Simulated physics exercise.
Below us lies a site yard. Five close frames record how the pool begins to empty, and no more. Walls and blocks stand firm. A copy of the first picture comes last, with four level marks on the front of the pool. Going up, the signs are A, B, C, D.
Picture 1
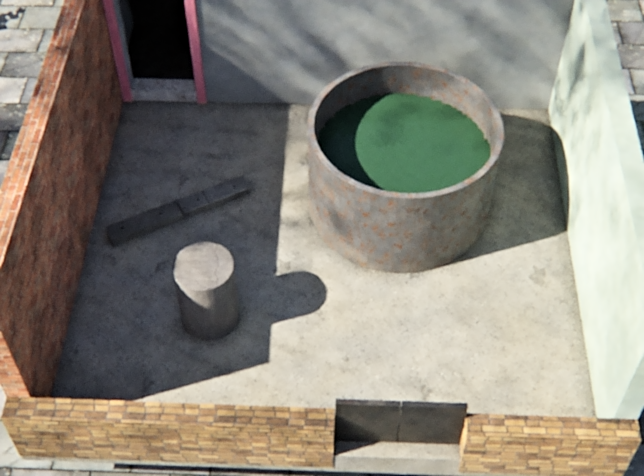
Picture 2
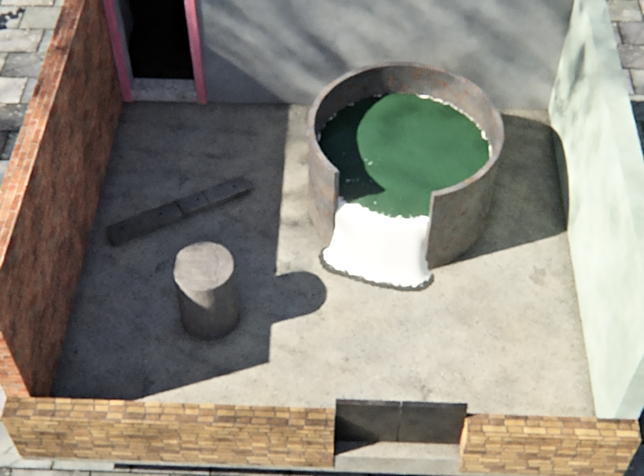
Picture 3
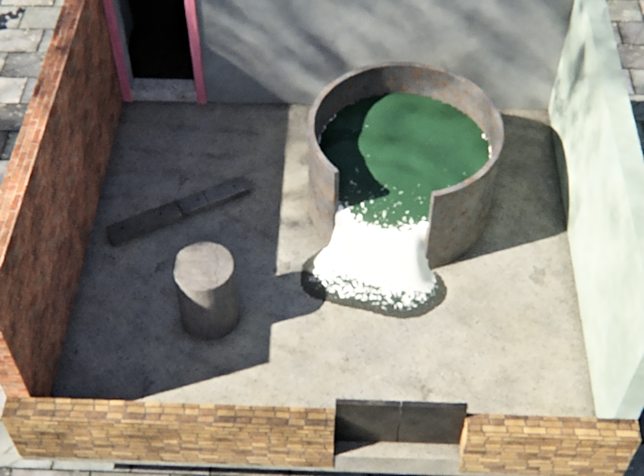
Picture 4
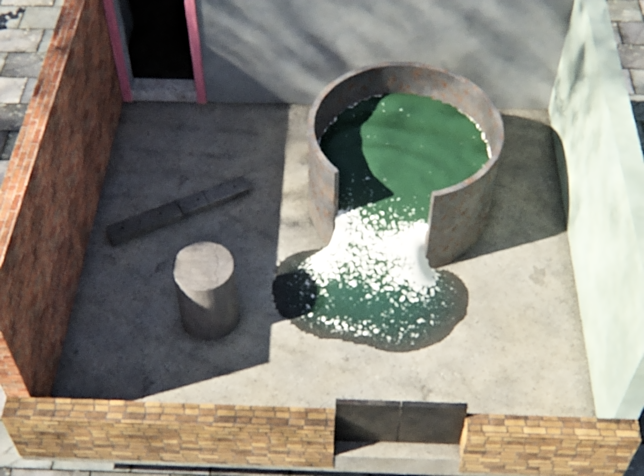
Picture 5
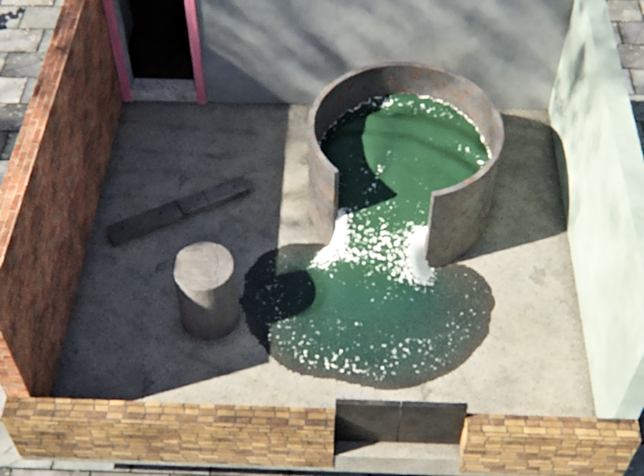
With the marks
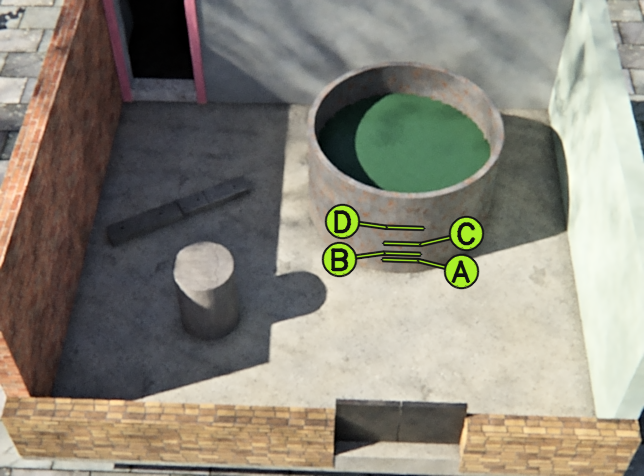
A round stone pool of green water stands toward the back right of a walled concrete yard, seen from high above by a still camera. A pale stub of a column and a dark plank lie to the left, with a pink doorway behind, brick walls at left and front, and a pale wall at right. The pool's front opens and water pours out in white foam, spreading green across the floor toward the column.
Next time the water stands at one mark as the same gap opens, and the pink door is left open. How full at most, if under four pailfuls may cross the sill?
That is line D.
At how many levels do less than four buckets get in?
All of them.
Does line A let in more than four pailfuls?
No, not at all.
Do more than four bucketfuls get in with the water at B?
No.
On the marked copy, A at (401, 260); B at (401, 253); C at (402, 243); D at (404, 227); from the bottom up A, B, C, D.
For line A, nothing gets over.
For line B, nothing gets over.
For line C, nothing gets over.
For line D, a splash gets over, under a bucket.
